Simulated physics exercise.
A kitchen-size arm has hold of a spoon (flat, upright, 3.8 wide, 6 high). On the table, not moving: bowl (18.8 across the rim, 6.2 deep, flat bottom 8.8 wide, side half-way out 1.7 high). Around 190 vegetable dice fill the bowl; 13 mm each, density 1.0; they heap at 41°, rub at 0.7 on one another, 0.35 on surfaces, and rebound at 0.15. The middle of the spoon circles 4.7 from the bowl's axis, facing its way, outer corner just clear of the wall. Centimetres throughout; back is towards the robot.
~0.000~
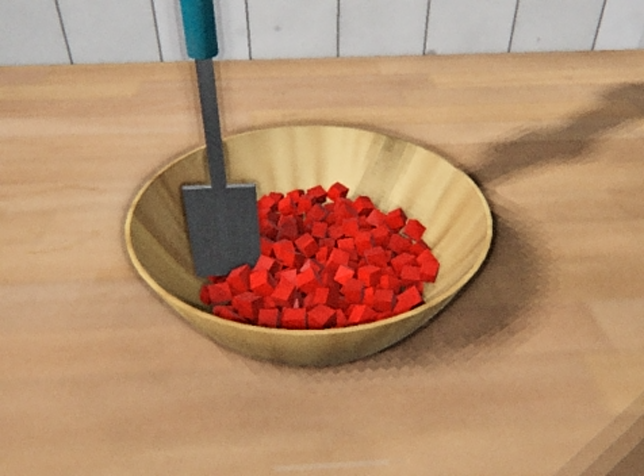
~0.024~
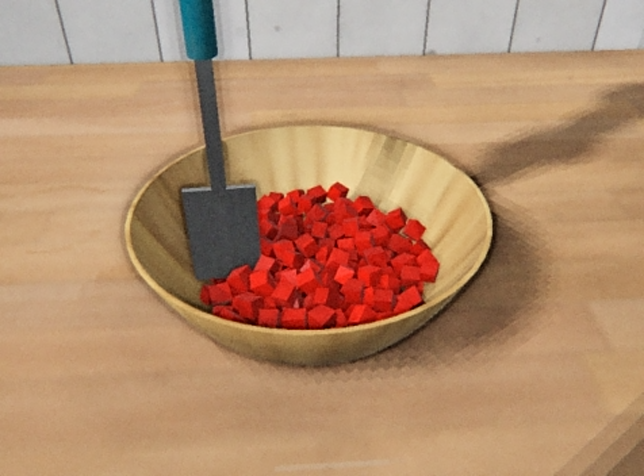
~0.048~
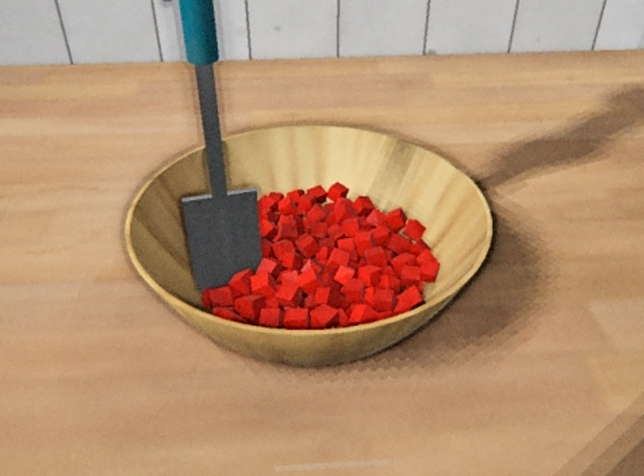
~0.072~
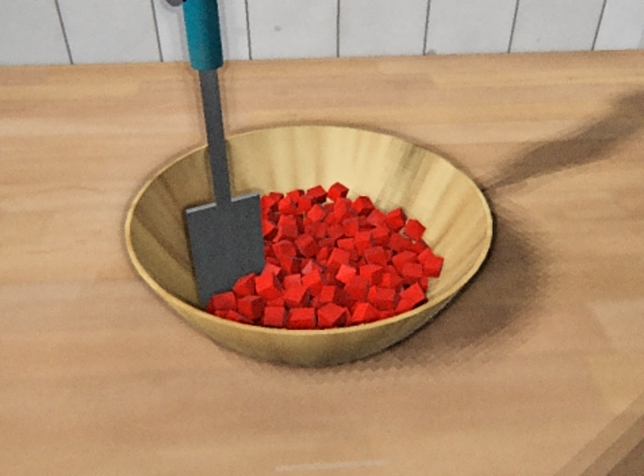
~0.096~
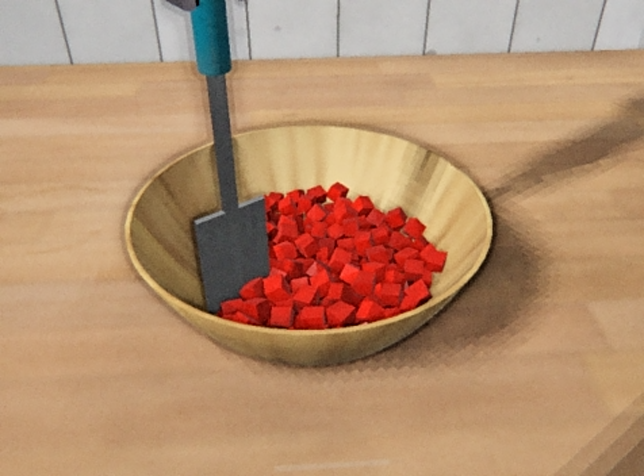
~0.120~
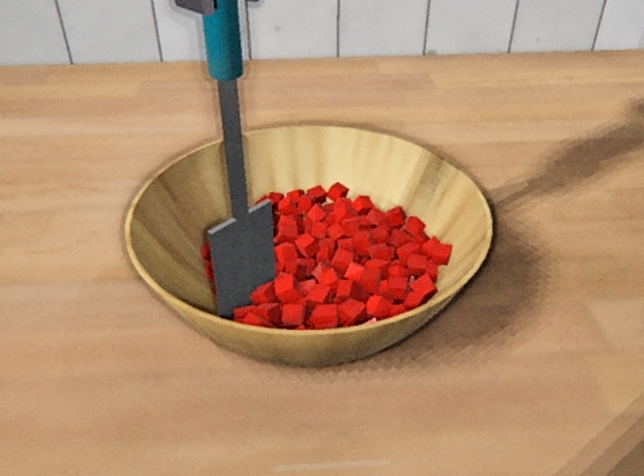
A robot arm, barely in view, moved a teal-handled spatula slowly along the left side of a wooden bowl toward the front, turning its flat grey blade and nudging the red cubes slightly rightward.
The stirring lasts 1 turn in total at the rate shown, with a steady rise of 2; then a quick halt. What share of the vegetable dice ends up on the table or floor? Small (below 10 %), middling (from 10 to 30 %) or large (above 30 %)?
A small share, below 10 %, ends on the table or floor.
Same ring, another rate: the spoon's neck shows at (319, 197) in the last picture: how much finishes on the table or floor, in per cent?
About 20 per cent.
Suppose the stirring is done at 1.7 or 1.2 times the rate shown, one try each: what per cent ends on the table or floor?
About 15 and 5 per cent.
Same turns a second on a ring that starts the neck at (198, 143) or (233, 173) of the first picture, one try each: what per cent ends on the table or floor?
About 0 and 0 per cent.
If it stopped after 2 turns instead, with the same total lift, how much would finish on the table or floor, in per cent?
Then about 15 per cent.
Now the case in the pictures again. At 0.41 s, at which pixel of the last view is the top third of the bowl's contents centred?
At about (400, 199).
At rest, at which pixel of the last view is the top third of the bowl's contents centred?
Around (239, 291).
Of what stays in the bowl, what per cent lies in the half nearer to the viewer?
About 60 per cent.
After 0.41 s, 166° round, highest piece 7 above the table; 190 in the bowl, 1 in flight or on the tool.
After 0.69 s, 290° round, highest piece 8 above the table; 188 in the bowl, 3 on the table or floor.
After 1.03 s, 0° round, highest piece 6 above the table; 182 in the bowl, 9 on the table or floor.
After 1.73 s, 0° round, highest piece 6 above the table; 182 in the bowl, 9 on the table or floor.
In the end, 182 in the bowl, 9 on the table or floor. That is 5 % on the table or floor.
